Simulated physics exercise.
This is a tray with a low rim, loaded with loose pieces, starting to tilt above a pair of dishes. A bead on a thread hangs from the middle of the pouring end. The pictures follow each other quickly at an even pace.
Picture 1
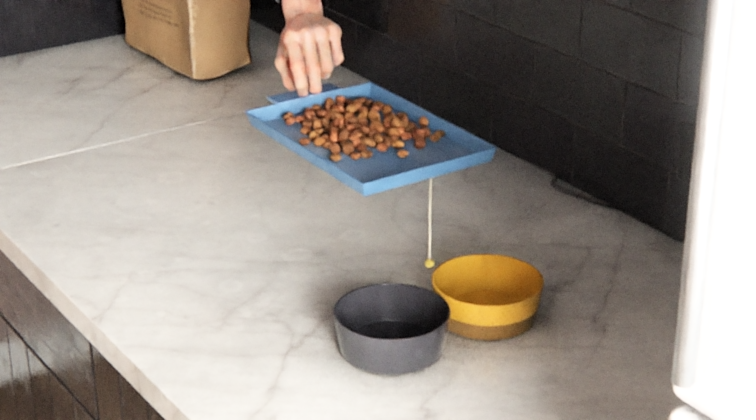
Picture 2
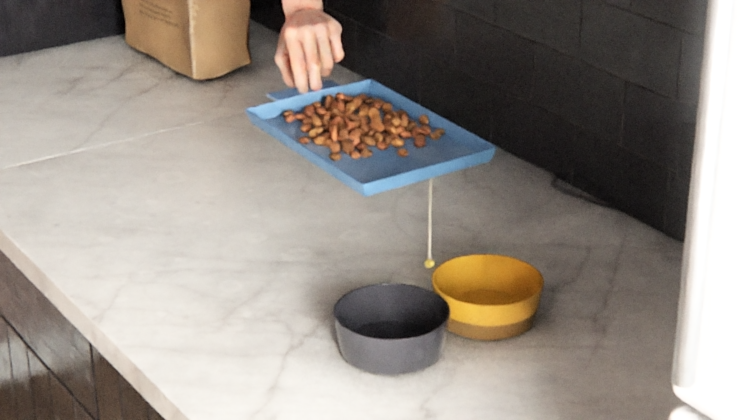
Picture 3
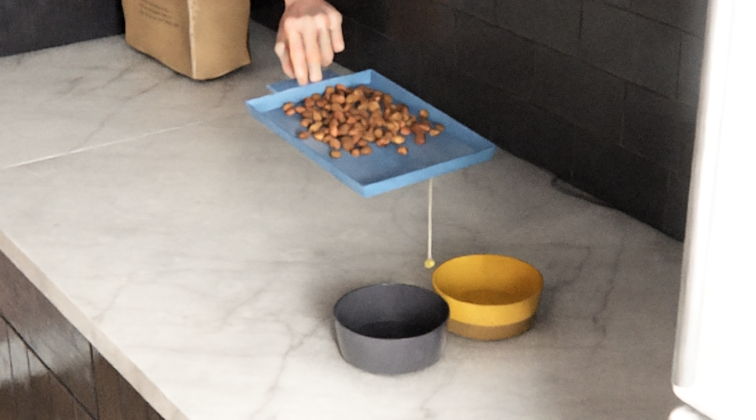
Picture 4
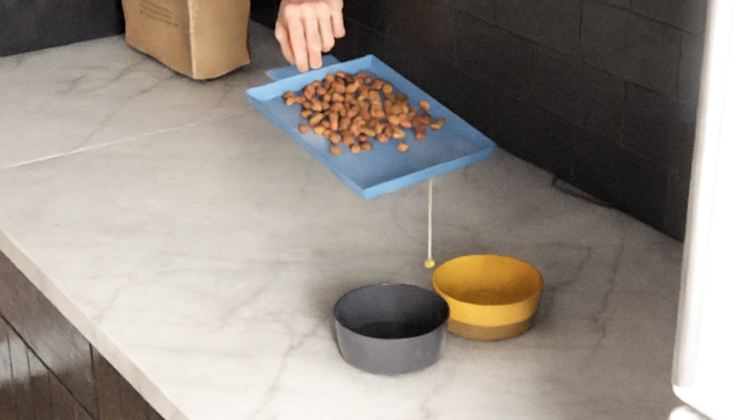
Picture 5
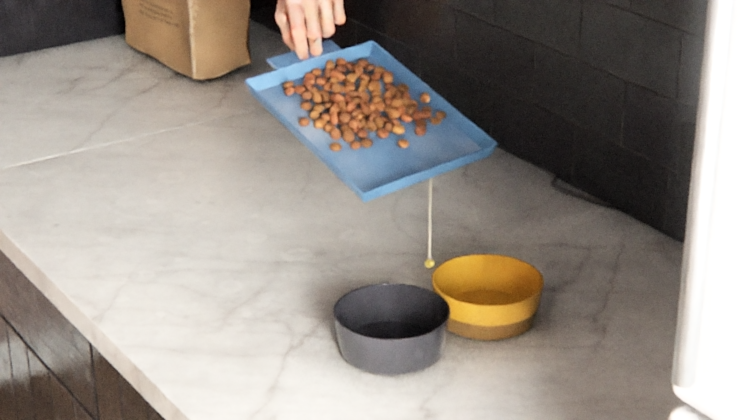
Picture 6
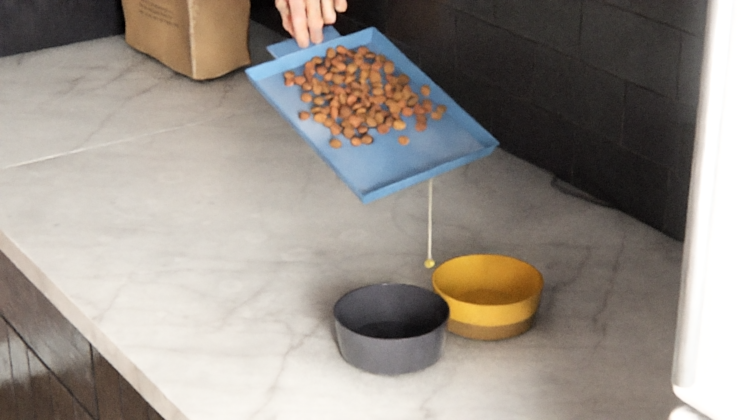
A hand holds a blue low-rimmed tray of small brown pieces above a pale marble counter, seen from a fixed, raised angle. A bead hangs on a thread beneath the tray's near end, with a dark grey dish and a yellow dish below and a brown paper bag at upper left against dark tiles. The hand gradually raises the tray's far end, tilting it toward the dishes, its near left corner lowest.
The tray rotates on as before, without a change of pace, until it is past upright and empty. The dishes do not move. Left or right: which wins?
The left-hand one ends fuller.
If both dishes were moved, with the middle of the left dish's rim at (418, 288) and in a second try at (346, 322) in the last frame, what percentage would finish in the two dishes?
About 50 and 90 per cent.
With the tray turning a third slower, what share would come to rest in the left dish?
Some 90 per cent.
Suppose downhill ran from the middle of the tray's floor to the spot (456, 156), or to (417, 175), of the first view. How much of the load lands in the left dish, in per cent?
Roughly 0 per cent, and 50 per cent.
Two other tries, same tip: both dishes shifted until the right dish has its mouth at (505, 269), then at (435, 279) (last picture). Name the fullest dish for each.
At the first place left, at the second the left one.
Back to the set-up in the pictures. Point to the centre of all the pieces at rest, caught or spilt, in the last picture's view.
Near (390, 341).
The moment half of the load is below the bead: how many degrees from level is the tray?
Near 75 degrees.
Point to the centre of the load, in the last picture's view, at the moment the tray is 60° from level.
Near (385, 186).
Shortly afterwards, tray tipped steeply; the bulk on the tray; only a few in the left dish; near a quarter in the air.
Next, tray tipped right over; near a quarter on the tray; near two thirds in the left dish; only a few in the right dish; only a few outside both; a little in the air.
Some moments later, tray tipped past a quarter turn; all but a few in the left dish; only a few in the right dish; only a few outside both.
In the end, tray tipped past a quarter turn; all but a few in the left dish; only a few in the right dish; only a few outside both.
